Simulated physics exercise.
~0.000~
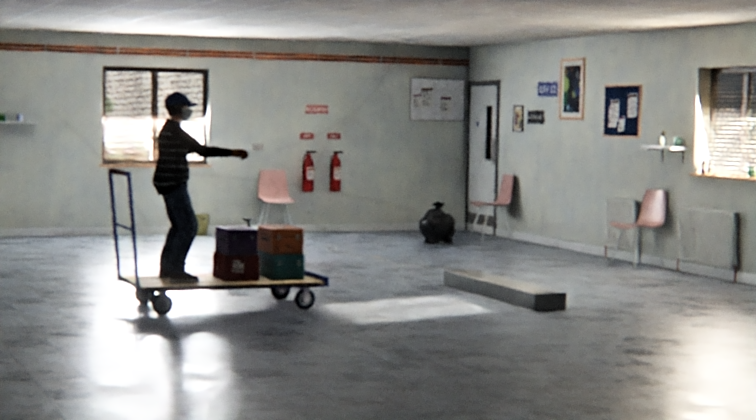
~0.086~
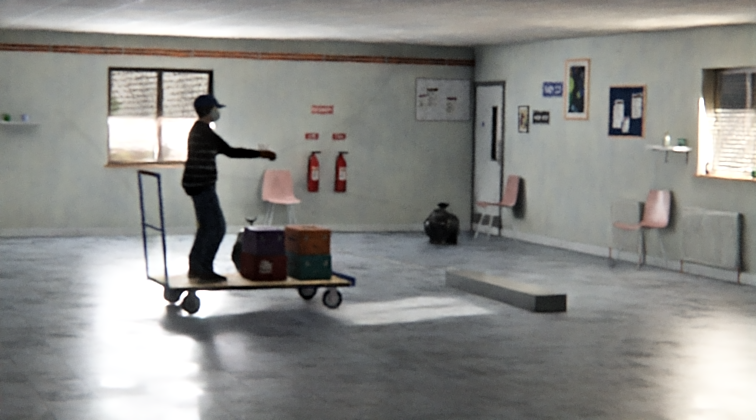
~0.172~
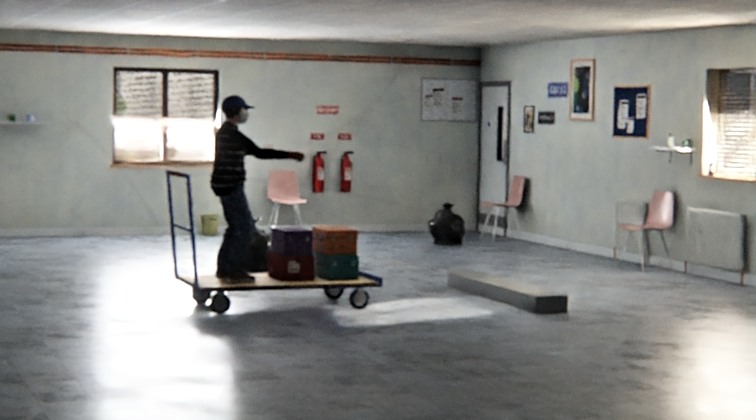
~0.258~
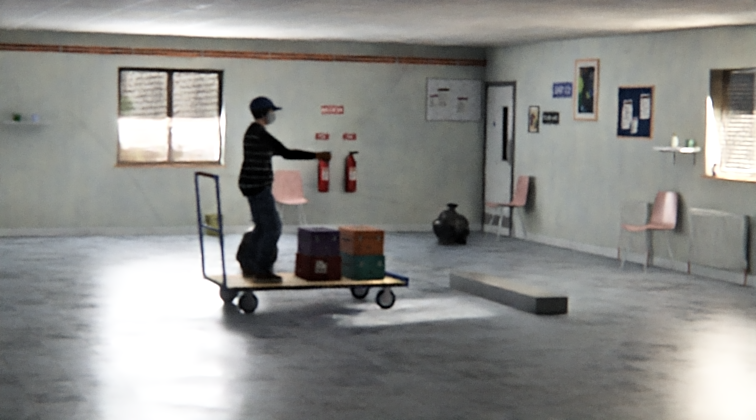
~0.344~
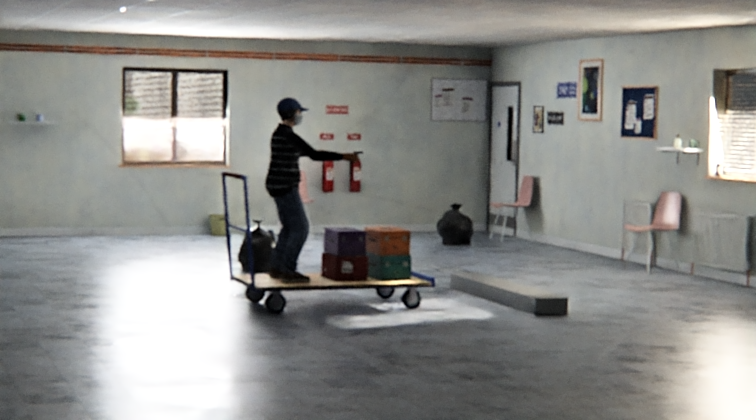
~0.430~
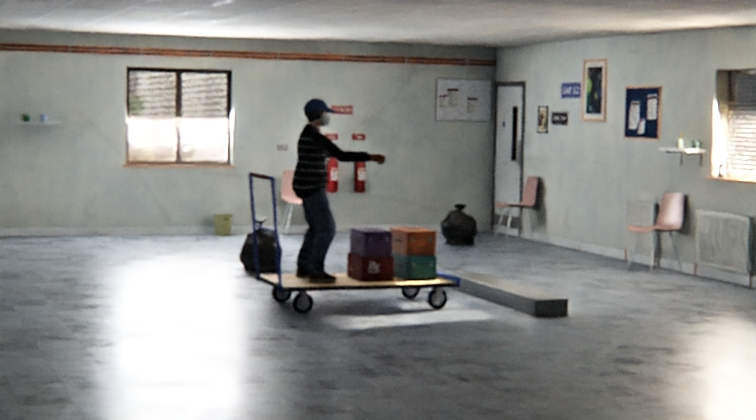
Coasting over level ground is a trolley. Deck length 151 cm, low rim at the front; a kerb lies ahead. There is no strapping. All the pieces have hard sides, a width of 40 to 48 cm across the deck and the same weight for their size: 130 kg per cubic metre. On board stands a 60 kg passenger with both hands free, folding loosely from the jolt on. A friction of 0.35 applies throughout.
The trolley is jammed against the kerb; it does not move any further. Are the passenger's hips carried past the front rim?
My guess is it ends up past the edge.
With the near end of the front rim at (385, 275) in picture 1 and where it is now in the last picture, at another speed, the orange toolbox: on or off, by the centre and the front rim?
In that case the orange one would be lost.
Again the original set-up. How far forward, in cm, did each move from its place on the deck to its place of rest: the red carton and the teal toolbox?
Shift, cm - red: 20; teal: 10.
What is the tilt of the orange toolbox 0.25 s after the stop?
Tilt: Around 60°.
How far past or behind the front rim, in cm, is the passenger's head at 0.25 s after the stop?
Position: Approx. 50 cm behind the front rim.
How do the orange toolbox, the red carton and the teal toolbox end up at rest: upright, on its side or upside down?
Orange upside down, red upright, teal upright.
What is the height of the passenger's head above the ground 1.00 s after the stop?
At that moment it's around 10 cm off the ground.
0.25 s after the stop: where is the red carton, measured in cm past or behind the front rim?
Behind the rim by about 45 cm.
After 0.63 s the deck stops.
After 0.88 s the passenger's hips are 58 cm behind the rim, near (441, 206) in the last picture's view.
After 1.18 s the passenger's hips are 18 cm behind the rim, near (483, 216) in the last picture's view.
After 1.63 s the passenger's hips are 46 cm past the rim, near (548, 241) in the last picture's view.
At the end, 3.4 s, past the rim, purple toolbox, orange toolbox and the passenger's hips; behind it, red carton and teal toolbox.
